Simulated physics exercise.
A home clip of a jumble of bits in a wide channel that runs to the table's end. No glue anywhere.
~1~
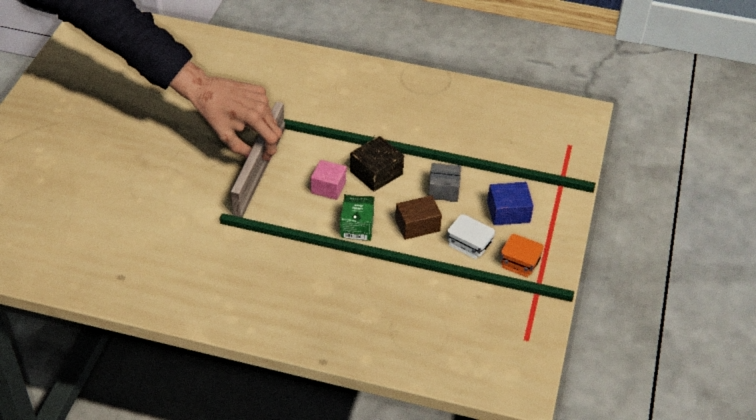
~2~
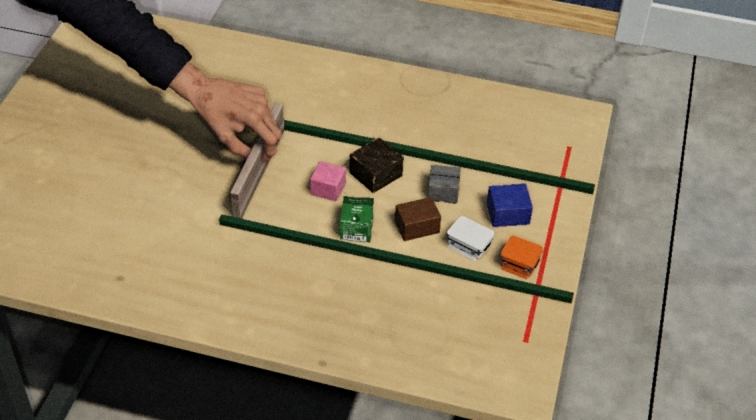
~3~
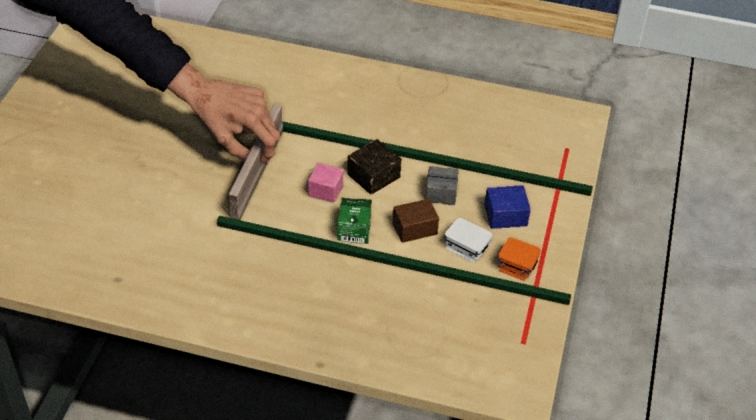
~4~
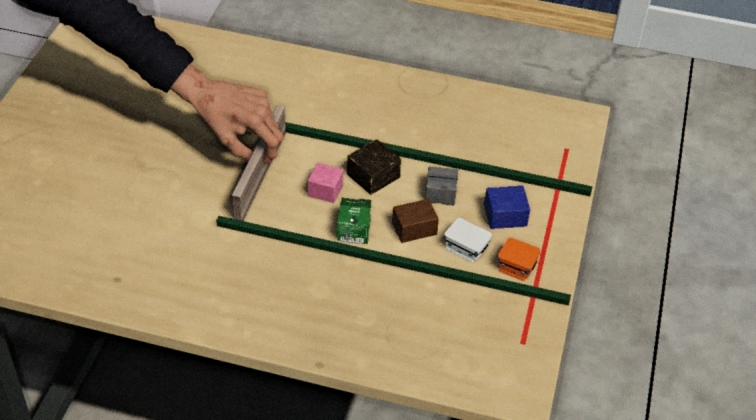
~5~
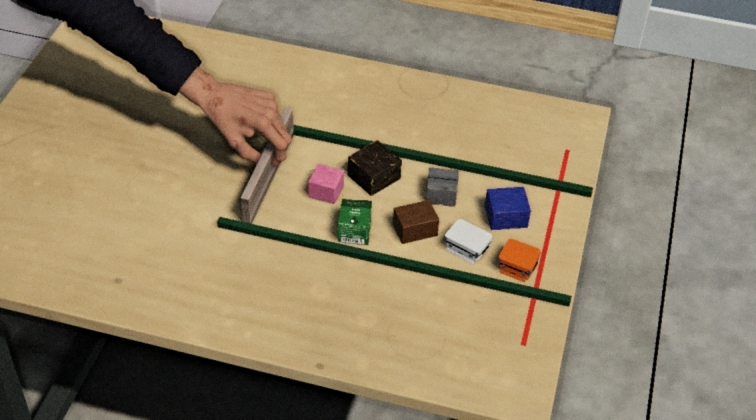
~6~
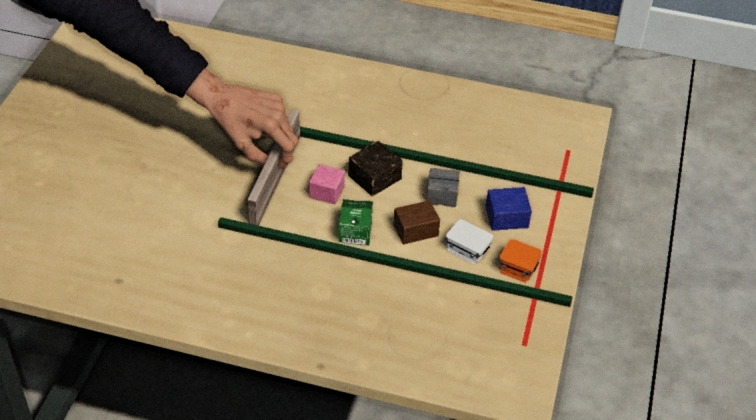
On a wooden table, a hand held a board upright behind a scatter of small coloured blocks and cases between two green rails, then nudged it slightly right while the pieces stayed put.
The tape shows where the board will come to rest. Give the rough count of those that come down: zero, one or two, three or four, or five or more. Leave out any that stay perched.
As it turns out, the number that fall off is five or more.
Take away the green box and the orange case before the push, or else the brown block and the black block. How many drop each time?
First 3, then 3.
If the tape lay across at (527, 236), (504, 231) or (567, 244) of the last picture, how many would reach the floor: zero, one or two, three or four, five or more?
For each place: 3 or 4; one to two; five or over.
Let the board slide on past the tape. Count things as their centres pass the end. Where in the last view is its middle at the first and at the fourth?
At (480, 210) for the first, at (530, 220) for the fourth.
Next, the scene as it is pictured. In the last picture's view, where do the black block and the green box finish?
The black block at (576, 203), the green box at (557, 274).
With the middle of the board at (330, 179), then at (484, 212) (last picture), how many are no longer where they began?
First 1, then 8.
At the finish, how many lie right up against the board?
It touches 3.
A little later, none off yet; orange case at rest near (520, 261); blue block at rest near (508, 209); white case at rest near (469, 243).
Next, none off yet; orange case moving near (528, 266); blue block shifted a little near (521, 214); white case shifted about its own width near (492, 249).
Later still, none off yet; orange case tilted well over near (594, 301); blue block shifted well along near (583, 237); white case shifted well along near (561, 267).
When it is over, the number that fall off is five or more; down, brown block, grey box, white case, blue block and orange case.
